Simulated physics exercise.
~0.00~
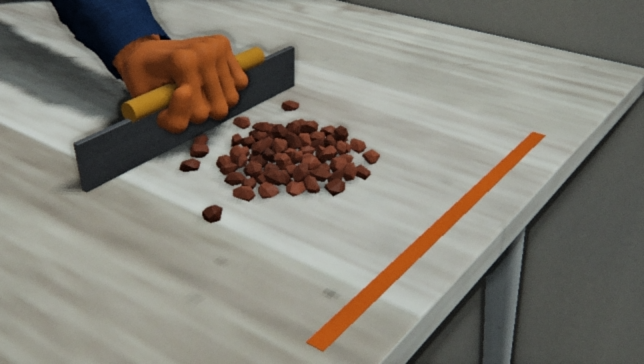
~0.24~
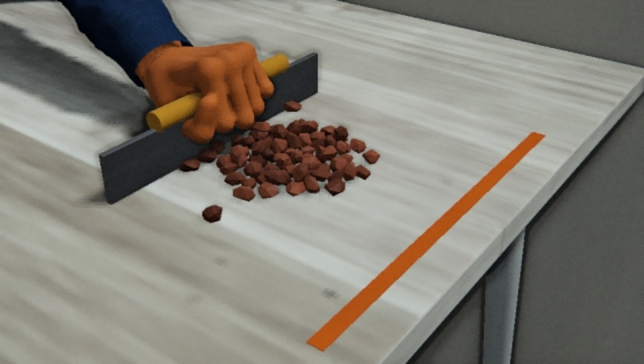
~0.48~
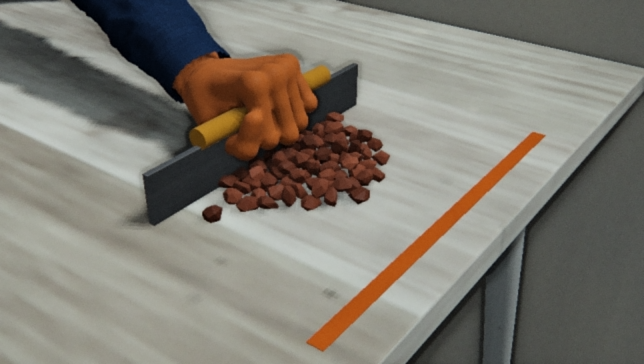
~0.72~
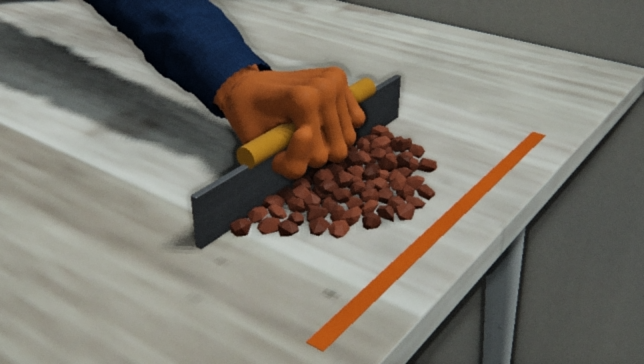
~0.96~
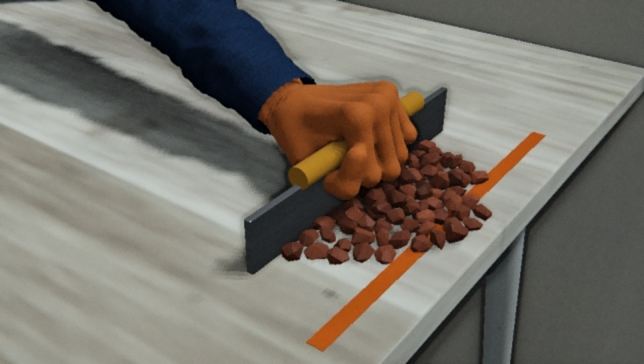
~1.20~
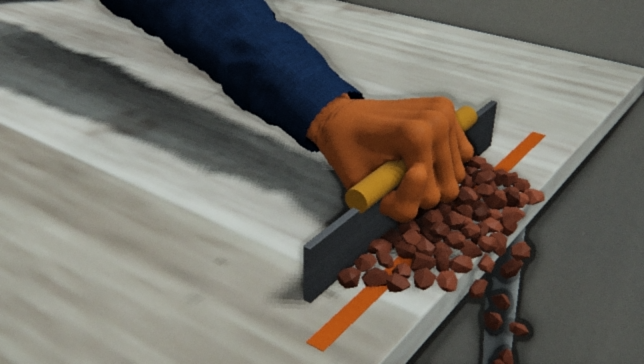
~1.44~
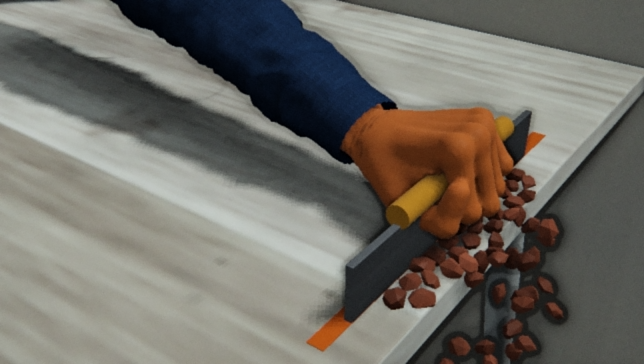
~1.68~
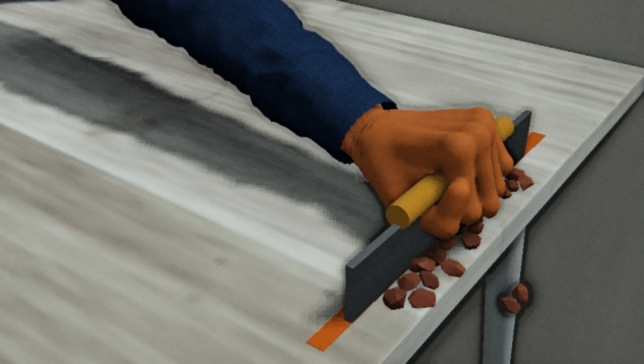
A gloved hand scrapes reddish bits to the orange tape, and most fall off the table.
